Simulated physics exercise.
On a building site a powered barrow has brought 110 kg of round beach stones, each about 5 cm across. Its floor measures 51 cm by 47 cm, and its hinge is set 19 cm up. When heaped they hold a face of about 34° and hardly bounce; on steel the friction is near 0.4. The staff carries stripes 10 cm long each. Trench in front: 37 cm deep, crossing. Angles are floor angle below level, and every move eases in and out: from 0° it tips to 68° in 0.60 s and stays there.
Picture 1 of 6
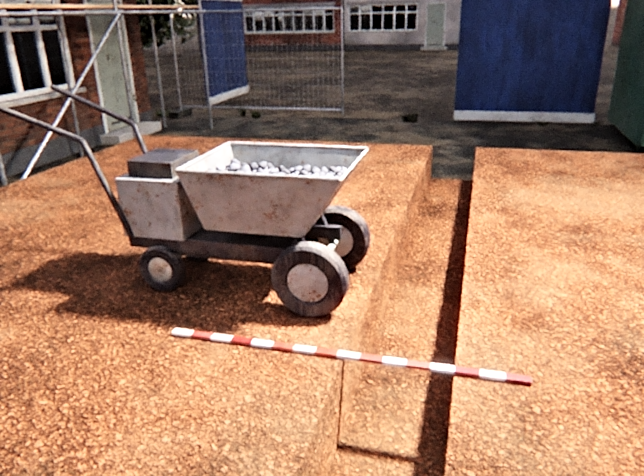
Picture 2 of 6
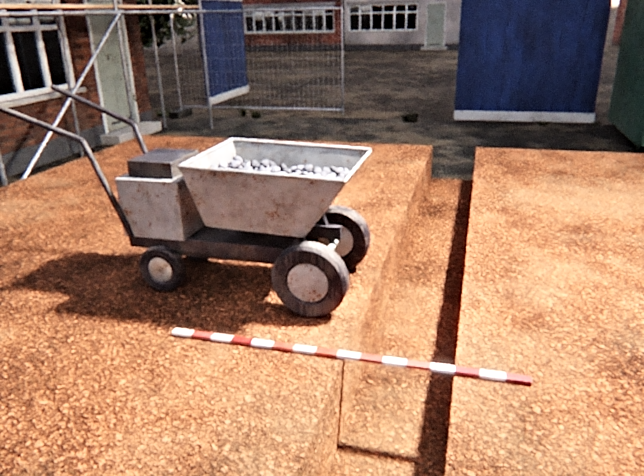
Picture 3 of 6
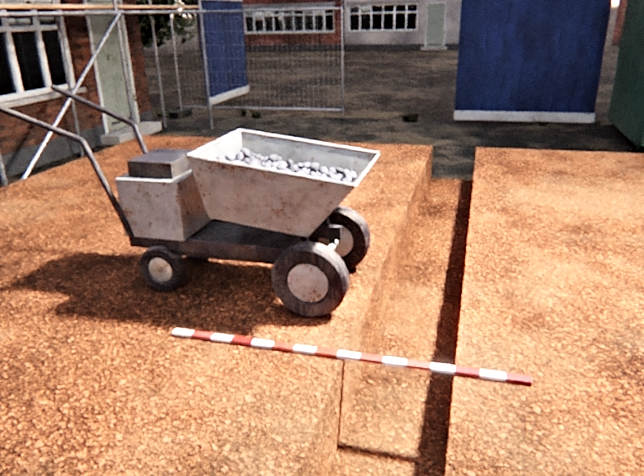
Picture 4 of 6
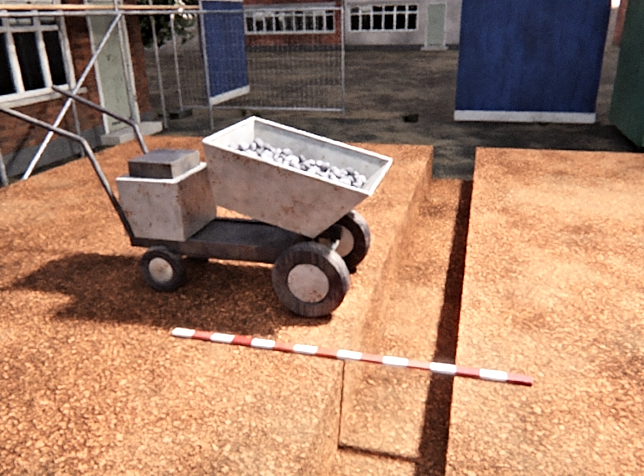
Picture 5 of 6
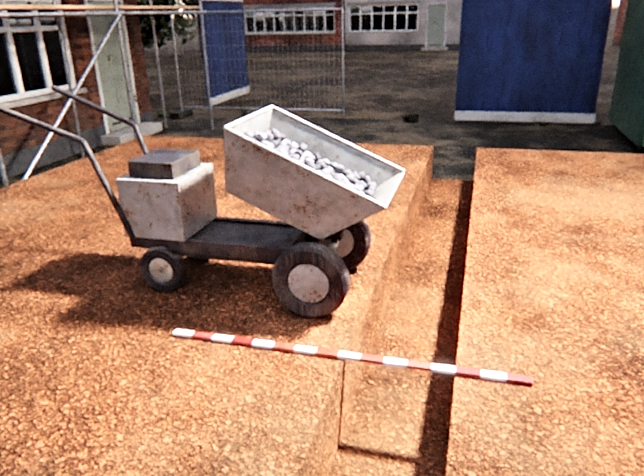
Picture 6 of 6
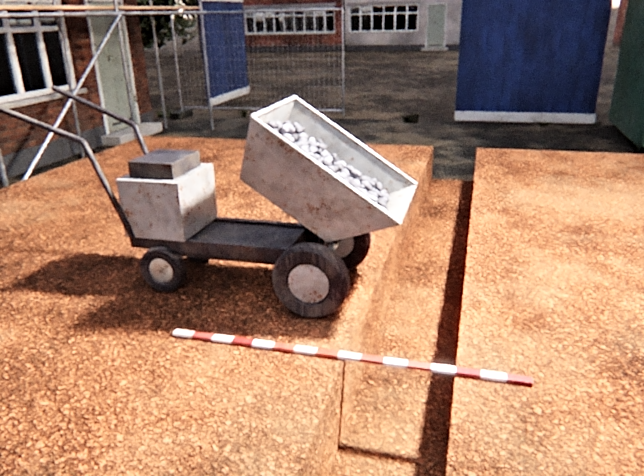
The pale grey tray of a small four-wheeled powered barrow, heaped with whitish-grey stones, sits level at first, then its rear rises and it tilts steeply down to the right, slowly and then faster, the stones staying inside. The barrow's wheels and the camera stay still, looking slightly down on orange-brown ground at a building site. A red-and-white staff lies in front, a trench runs at right, and scaffolding, fencing and blue panels stand behind.
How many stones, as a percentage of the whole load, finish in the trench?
Roughly 39 per cent of the load ends up in the trench.
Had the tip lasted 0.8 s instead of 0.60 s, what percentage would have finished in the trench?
45 per cent.
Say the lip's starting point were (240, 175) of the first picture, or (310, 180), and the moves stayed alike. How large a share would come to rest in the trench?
90 % and 65 %.
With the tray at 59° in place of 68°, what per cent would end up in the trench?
Then roughly 25 percent.
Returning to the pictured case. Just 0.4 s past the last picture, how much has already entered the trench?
By that moment, roughly 10 per cent of the load.
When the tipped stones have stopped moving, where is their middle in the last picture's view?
Somewhere around (492, 305) in the last picture.
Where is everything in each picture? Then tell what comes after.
In the first frame, lip at (340, 180), floor tilted 0°, highest stones at (256, 169).
In the second frame, the tray is at 2°, its lip at (344, 181); the top of the load is at (240, 166).
In the third frame, the tray is at 7°, its lip at (355, 186); the top of the load is at (247, 158).
In the fourth frame, the tray is at 15°, its lip at (369, 195); the top of the load is at (254, 147).
In the fifth frame, lip at (385, 208), floor tilted 24°, highest stones at (268, 137).
In the sixth frame, lip at (400, 224), floor tilted 34°, highest stones at (288, 129).
Then, 0.1 s after the last picture the floor is at 57°, 100 % in the tray; the foremost stones are at (406, 236).
Then, 0.4 s after the last picture the floor is at 68°, 84 % in the tray, 8 % in the trench, 8 % past the trench; the foremost stones are at (486, 296).
Then, 0.7 s after the last picture the floor is at 68°, 28 % in the tray, 14 % in the trench, 58 % past the trench; the foremost stones are past the picture's edge.
Then, 2.7 s after the last picture the floor is at 68°, 0 % in the tray, 39 % in the trench, 61 % past the trench; the foremost stones are past the picture's edge.
